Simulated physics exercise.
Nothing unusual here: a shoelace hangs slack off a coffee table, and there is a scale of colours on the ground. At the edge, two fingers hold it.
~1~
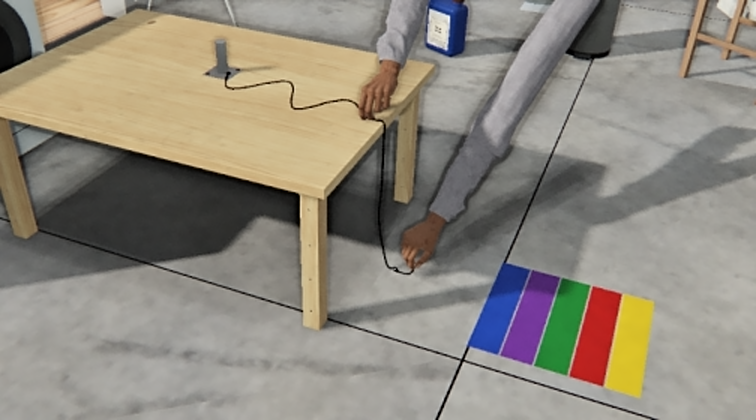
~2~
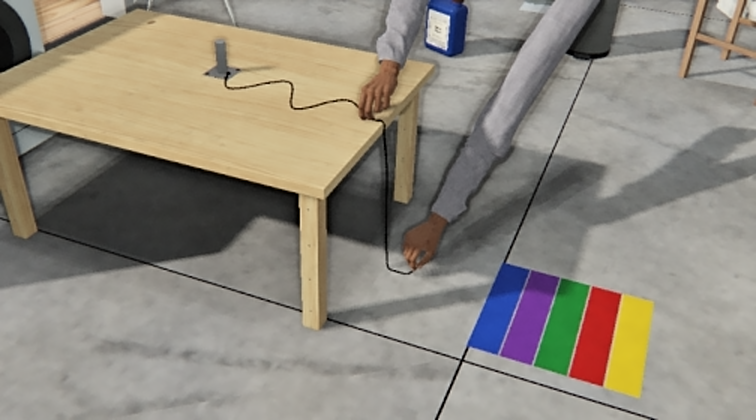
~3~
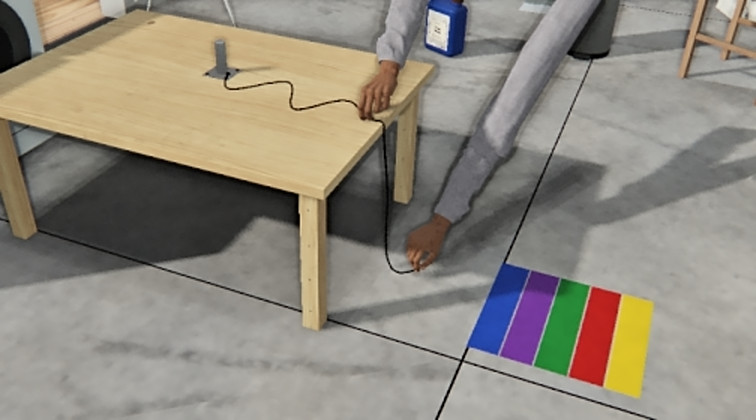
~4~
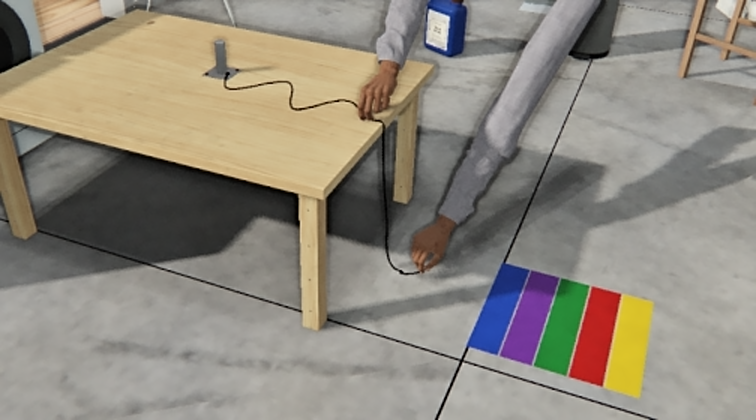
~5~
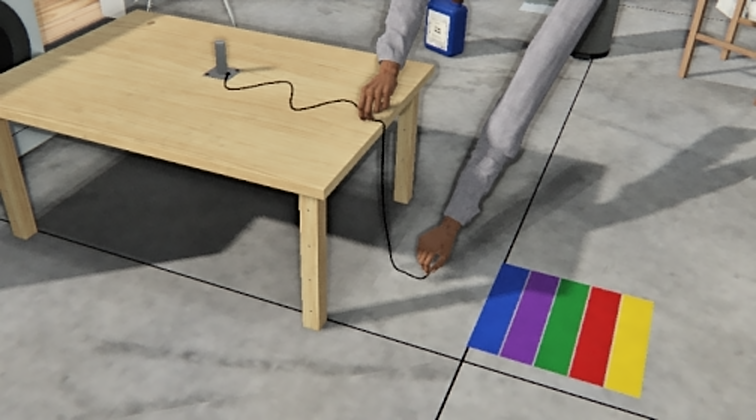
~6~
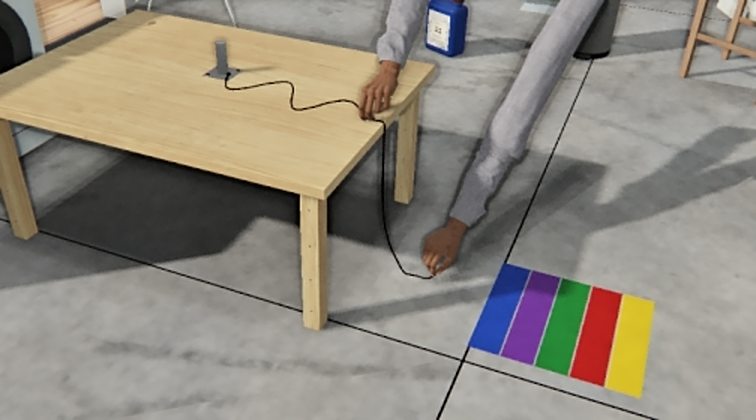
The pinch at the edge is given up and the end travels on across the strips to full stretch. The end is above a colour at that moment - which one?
The yellow one.
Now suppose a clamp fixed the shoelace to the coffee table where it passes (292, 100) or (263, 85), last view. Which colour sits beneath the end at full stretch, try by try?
First try green, second try red.
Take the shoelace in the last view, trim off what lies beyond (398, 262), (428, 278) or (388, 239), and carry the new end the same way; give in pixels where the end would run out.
The three cuts give roughly (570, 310), (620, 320) and (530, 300) respectively.
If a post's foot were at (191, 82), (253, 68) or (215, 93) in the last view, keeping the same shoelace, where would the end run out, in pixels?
Try by try: (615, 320), (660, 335) and (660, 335).
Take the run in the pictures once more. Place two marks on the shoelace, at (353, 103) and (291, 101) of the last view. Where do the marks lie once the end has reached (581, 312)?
At (398, 158), then (352, 106).
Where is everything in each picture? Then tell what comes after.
End (415, 266); blue (489, 333); purple (522, 343); green (556, 353); red (590, 363); yellow (626, 373), in the first frame.
End (416, 267); shoelace through (229, 88) (293, 88) (321, 104) (369, 118) (387, 182) (386, 246), in the second frame.
End (420, 268), in the third frame.
End (425, 270); shoelace through (228, 89) (292, 88) (321, 105) (368, 119) (384, 182) (387, 246), in the fourth frame.
End (430, 271), in the fifth frame.
End (436, 273); shoelace through (229, 89) (293, 88) (322, 105) (369, 119) (383, 181) (390, 247), in the sixth frame.
Soon after, end near (581, 312); over green.
After that, end near (617, 322); over red.
At the stop, end near (639, 328); over yellow. The end stops over the yellow strip.
